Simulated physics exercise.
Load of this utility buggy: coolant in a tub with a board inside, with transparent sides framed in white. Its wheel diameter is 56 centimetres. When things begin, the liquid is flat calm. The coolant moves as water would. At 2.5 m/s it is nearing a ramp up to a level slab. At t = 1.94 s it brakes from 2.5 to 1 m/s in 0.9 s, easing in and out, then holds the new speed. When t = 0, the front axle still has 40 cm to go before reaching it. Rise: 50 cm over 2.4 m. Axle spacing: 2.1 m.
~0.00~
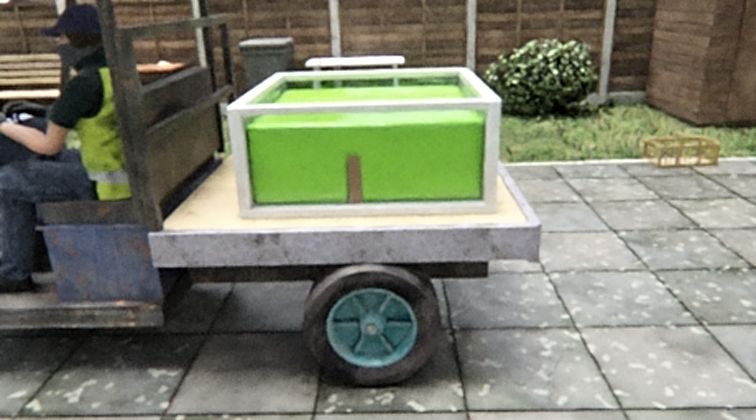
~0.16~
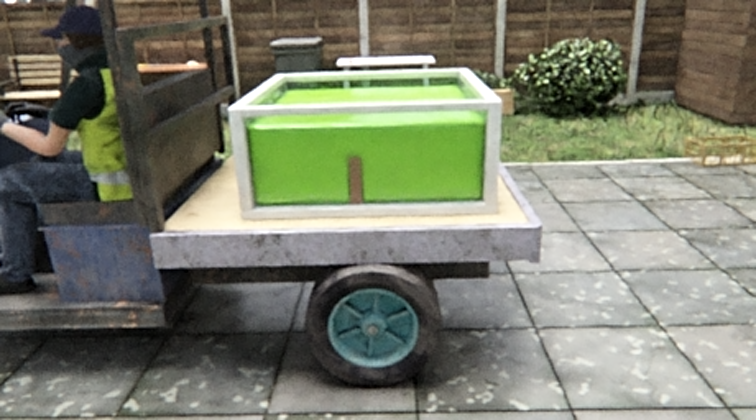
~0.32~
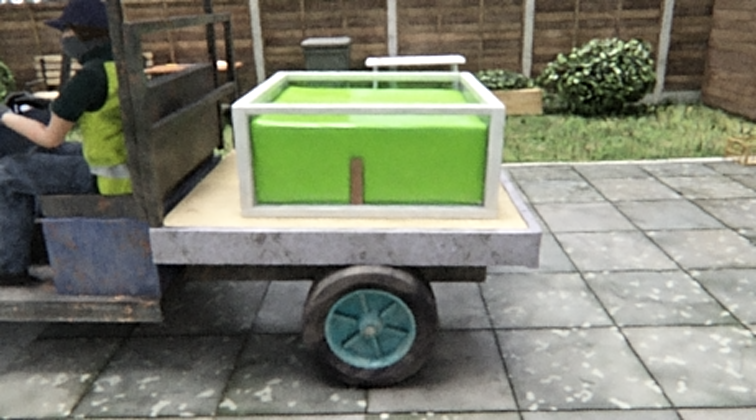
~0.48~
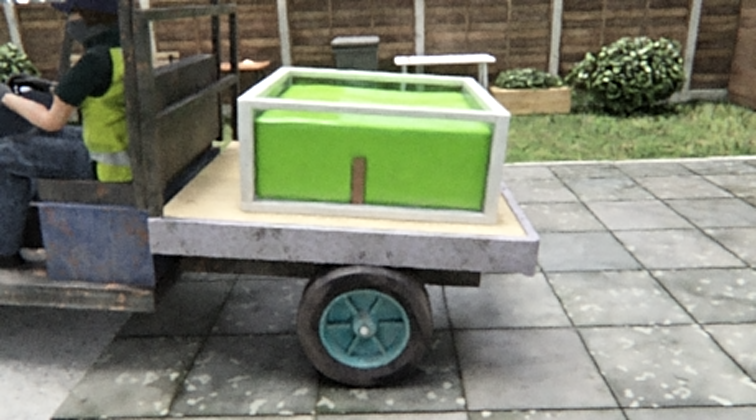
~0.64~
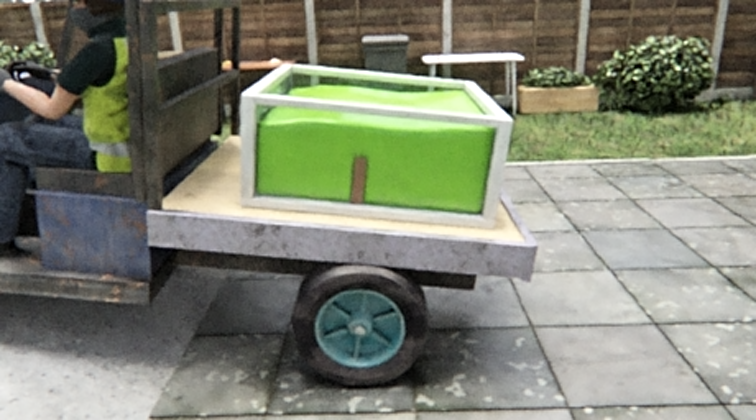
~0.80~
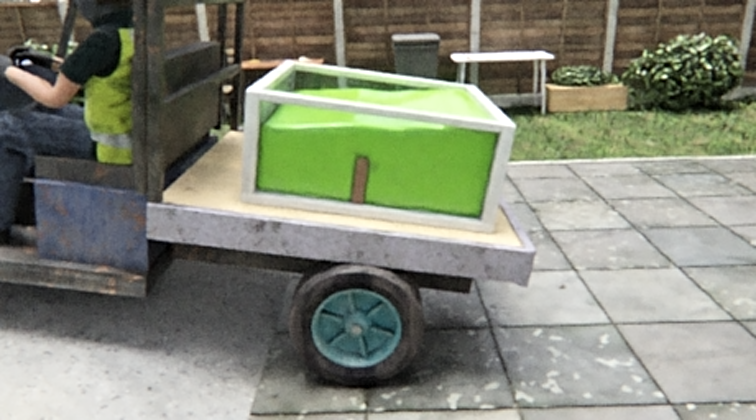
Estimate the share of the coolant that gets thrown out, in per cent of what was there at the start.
8 %.
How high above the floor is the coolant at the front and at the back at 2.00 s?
It reads roughly 36 cm up front and 30 cm at the back.
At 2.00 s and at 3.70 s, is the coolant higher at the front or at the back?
Tilt: Towards the fore end, then towards the aft end.
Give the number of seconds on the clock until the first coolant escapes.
1.3 s.
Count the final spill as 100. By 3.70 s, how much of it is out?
About 100 %.
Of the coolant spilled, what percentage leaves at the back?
Some 40 per cent of it.
After 2.00 s front 36 cm, middle 34 cm, back 30 cm above the floor; the loss stands at 3 per cent, over the back.
After 3.70 s front 26 cm, middle 34 cm, back 30 cm above the floor; the loss stands at 8 per cent, over the front and the back.
After 5.50 s front 32 cm, middle 32 cm, back 29 cm above the floor; the loss stands at 8 per cent, over the front and the back.
After 7.99 s the loss stands at 8 per cent, over the front and the back, 23 of 297 litres.
